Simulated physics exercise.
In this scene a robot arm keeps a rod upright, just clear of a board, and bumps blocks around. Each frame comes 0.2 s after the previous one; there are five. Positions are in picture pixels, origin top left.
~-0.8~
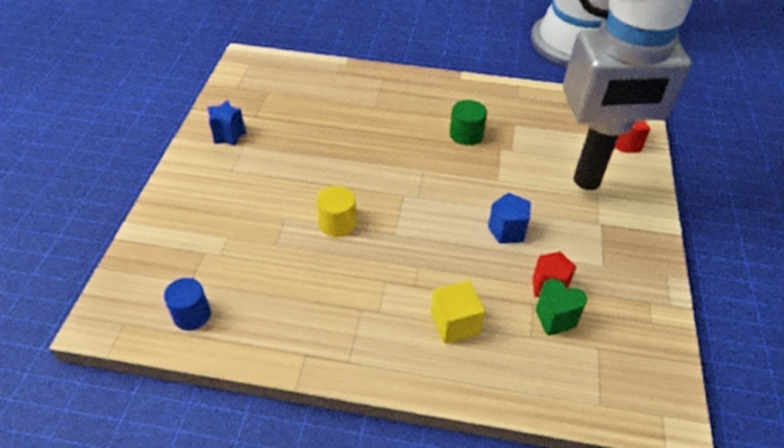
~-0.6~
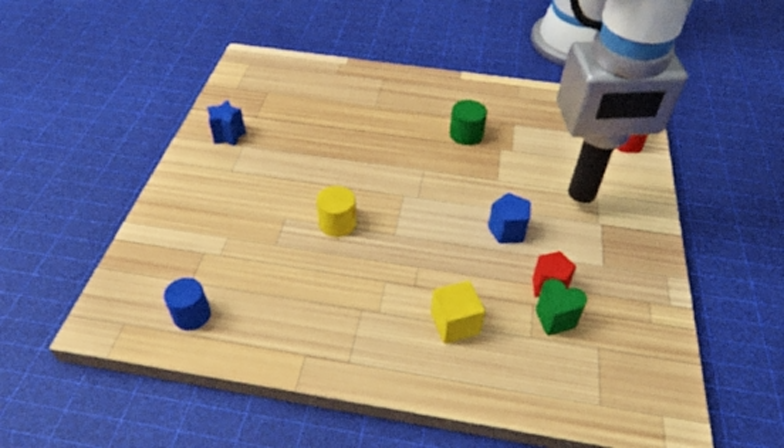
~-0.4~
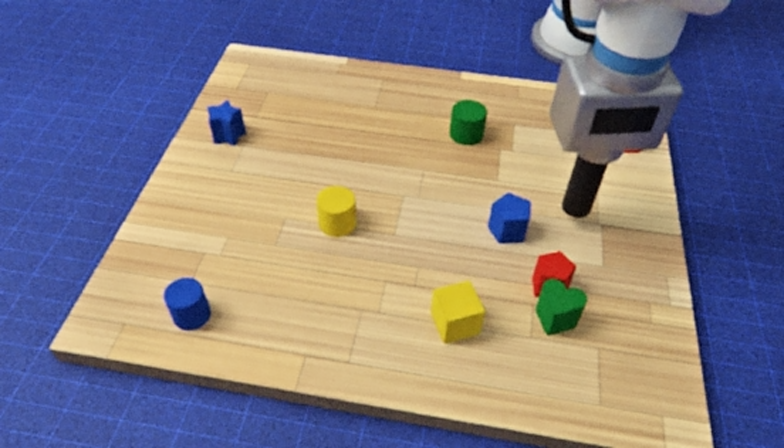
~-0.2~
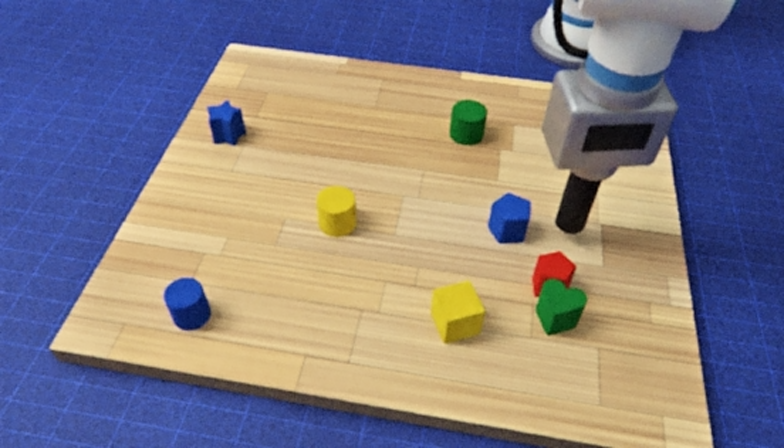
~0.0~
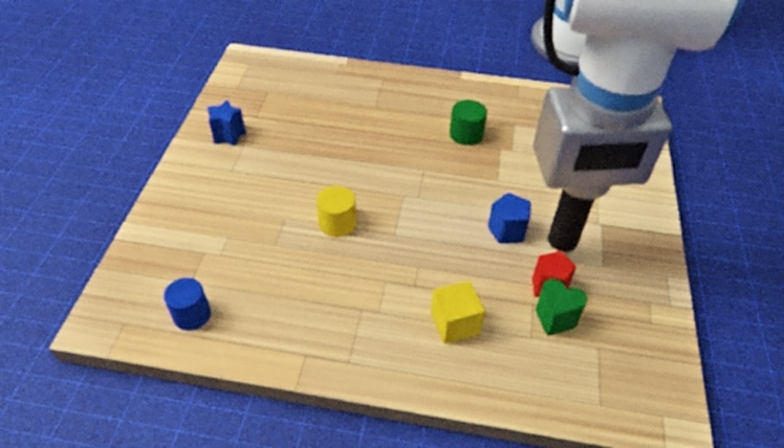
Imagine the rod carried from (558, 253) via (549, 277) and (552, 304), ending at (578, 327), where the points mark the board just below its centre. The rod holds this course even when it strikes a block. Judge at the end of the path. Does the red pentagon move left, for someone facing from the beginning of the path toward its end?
I'd say no.
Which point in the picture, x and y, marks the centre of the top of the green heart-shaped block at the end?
Located at (562, 336).
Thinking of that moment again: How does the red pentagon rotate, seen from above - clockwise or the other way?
That block twists clockwise.
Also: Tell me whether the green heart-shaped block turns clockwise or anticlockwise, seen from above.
It goes anticlockwise.
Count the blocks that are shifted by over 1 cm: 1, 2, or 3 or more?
A pair of blocks is moved.
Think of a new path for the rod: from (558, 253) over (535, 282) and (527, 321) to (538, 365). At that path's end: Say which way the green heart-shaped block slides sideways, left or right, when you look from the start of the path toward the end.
It's set to shift left.
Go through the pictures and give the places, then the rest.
The first frame shows tip of the rod (587, 181), middles of tops, blue pentagon (513, 206), red pentagon (557, 264), green heart-shaped block (564, 296).
The second frame shows rod (582, 194), nothing pushed.
The third frame shows rod (576, 208), nothing pushed.
The fourth frame shows rod (570, 223), nothing pushed.
The fifth frame shows rod (563, 241), blue pentagon (513, 206), red pentagon (557, 264), green heart-shaped block (564, 296).
On the path given first. One third of the way, rod (553, 265); red pentagon (548, 281); green heart-shaped block (560, 308), turned 40° anticlockwise.
Two thirds of the way, rod (557, 293); red pentagon (542, 305), turned 35° clockwise; green heart-shaped block (560, 333), turned 50° anticlockwise.
At the end, rod (583, 315); blue pentagon unmoved; red pentagon (545, 308), turned 65° clockwise; green heart-shaped block (562, 336), turned 45° anticlockwise.
